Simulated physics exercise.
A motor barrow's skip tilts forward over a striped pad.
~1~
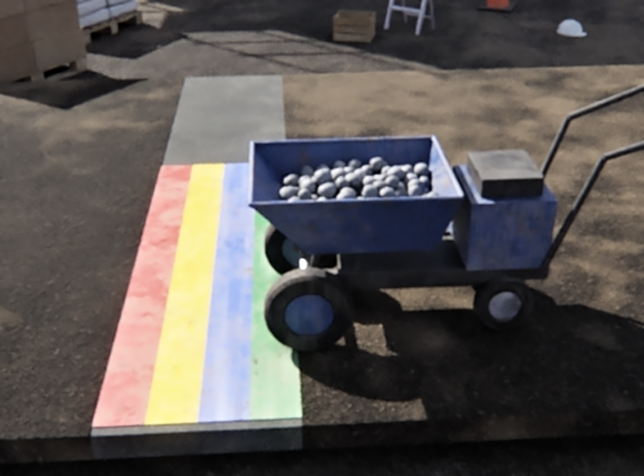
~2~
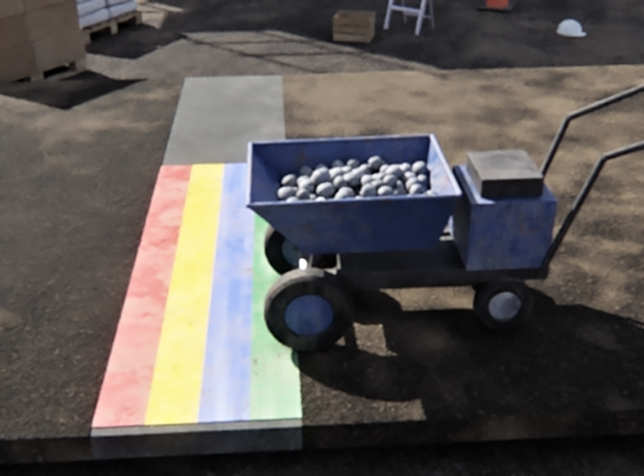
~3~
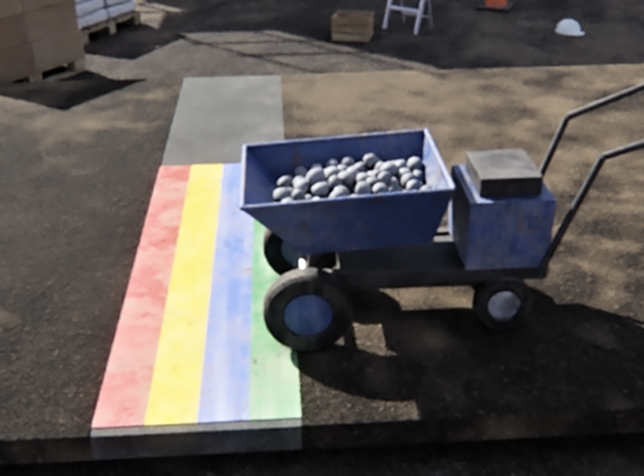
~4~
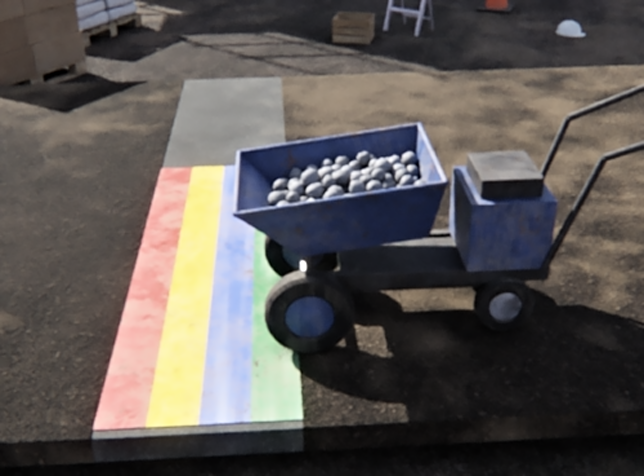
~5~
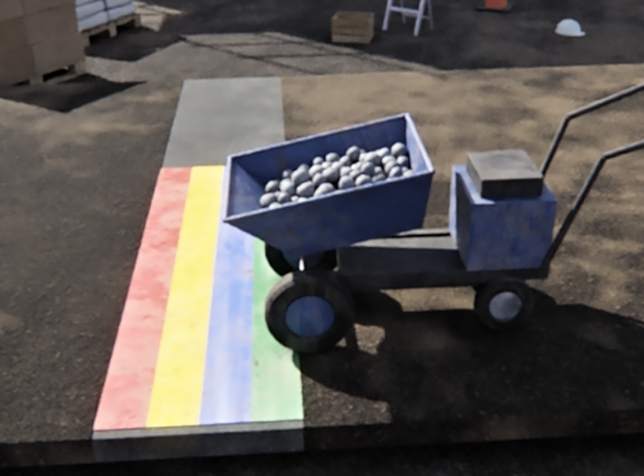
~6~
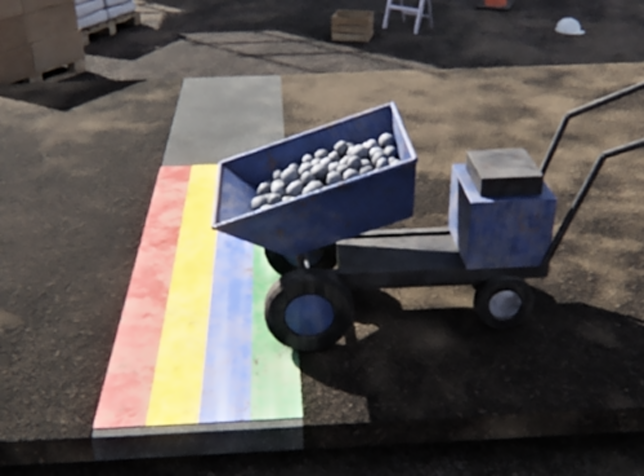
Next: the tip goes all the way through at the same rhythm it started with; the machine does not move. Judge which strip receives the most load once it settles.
The strip receiving the most is the red one.
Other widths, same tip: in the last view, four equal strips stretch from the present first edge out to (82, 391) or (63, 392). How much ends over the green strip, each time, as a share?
0 % and 0 %.
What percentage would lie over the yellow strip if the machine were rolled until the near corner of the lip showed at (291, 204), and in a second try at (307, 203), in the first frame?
The first position yields around 30 per cent; the second yields around 30 per cent.
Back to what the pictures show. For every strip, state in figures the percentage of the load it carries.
So the green strip ends with 0 %, the blue strip with 0 %, the yellow strip with 10 % and the red strip with 40 %.
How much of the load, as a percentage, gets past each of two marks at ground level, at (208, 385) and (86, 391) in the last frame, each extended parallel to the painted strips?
Result, first then second: 70 %, 20 %.
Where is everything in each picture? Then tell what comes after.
The first picture shows lip of the skip at (251, 205), level; top of the load at (370, 184), round cobbles; green strip at (275, 377); blue strip at (226, 379); yellow strip at (177, 381); red strip at (128, 383).
The second picture shows lip of the skip at (249, 206), level; top of the load at (383, 180).
The third picture shows lip of the skip at (242, 209), tipped barely; top of the load at (378, 176).
The fourth picture shows lip of the skip at (235, 215), tipped a little; top of the load at (372, 174).
The fifth picture shows lip of the skip at (225, 221), tipped a little; top of the load at (376, 176).
The sixth picture shows lip of the skip at (214, 228), tipped clearly; top of the load at (364, 169); green strip at (275, 377); blue strip at (227, 379); yellow strip at (178, 382); red strip at (129, 384).
Soon, skip tipped steeply; all in the skip.
A while on, skip tipped right over; about half in the skip; a small part over the yellow strip; about a third over the red strip; a stray few off the paint.
Towards the end, skip tipped right over; about a quarter in the skip; a small part over the yellow strip; about a third over the red strip; about a quarter off the paint.
Finally, skip tipped right over; about a quarter in the skip; none over the green strip; none over the blue strip; a small part over the yellow strip; about a third over the red strip; about a quarter off the paint.
